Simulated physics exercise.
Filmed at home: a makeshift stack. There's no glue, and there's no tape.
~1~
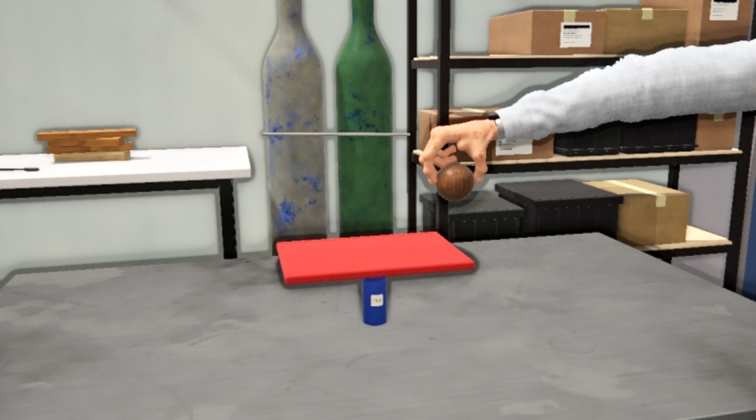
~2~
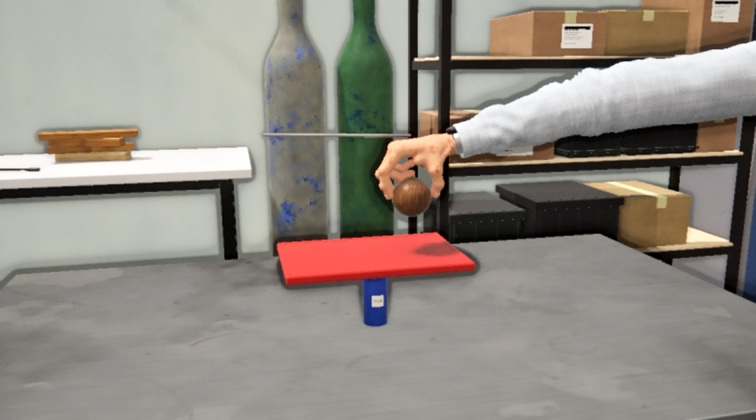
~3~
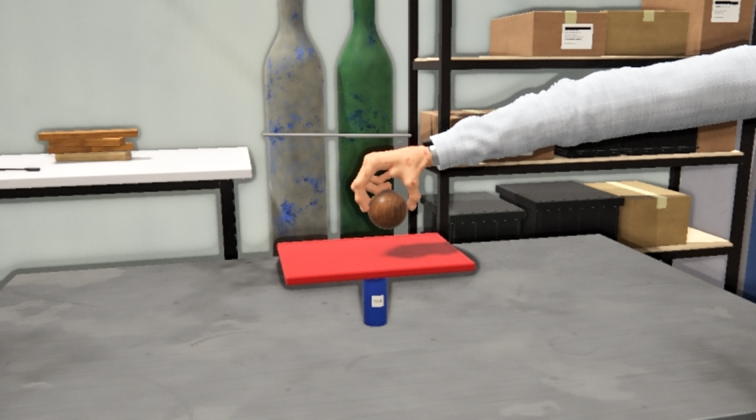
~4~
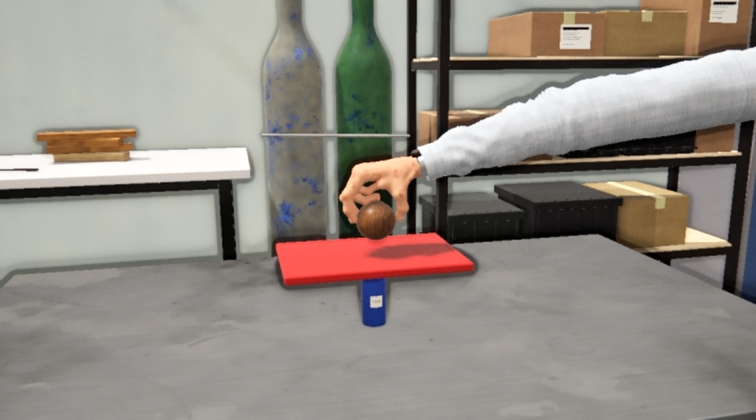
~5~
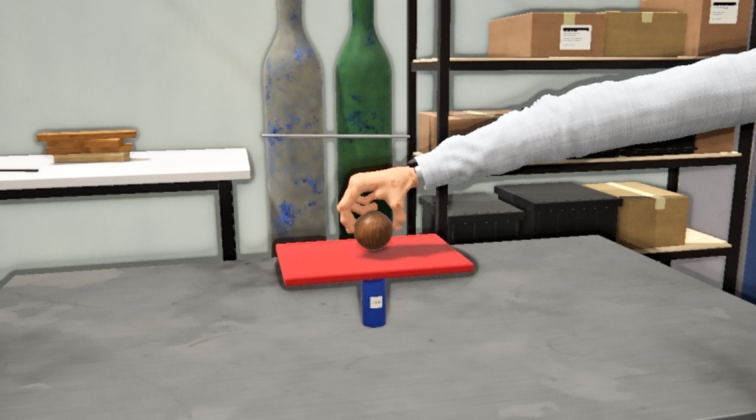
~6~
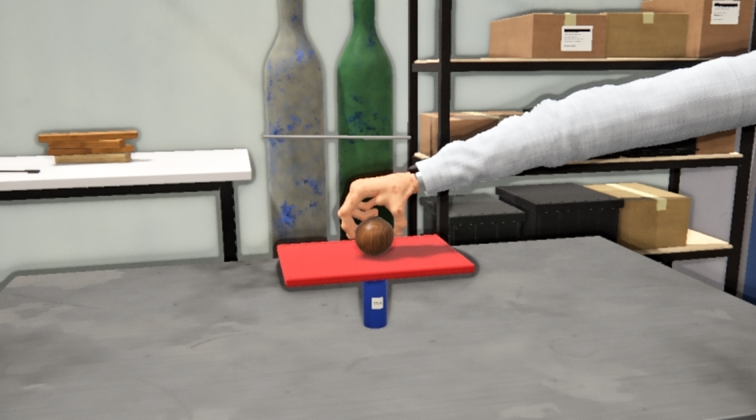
On a grey tabletop, a hand moving left and down, setting a brown onion on a red lid atop a blue container, still gripping it.
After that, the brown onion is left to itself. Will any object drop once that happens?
No, survives.
Then, 0.20 s on from there, no change.
Then, 0.50 s on from there, brown onion resting near (374, 237).
In the end, all 3 unmoved. At the end, from the last picture's camera, brown onion near (374, 237). The stack keeps its balance.
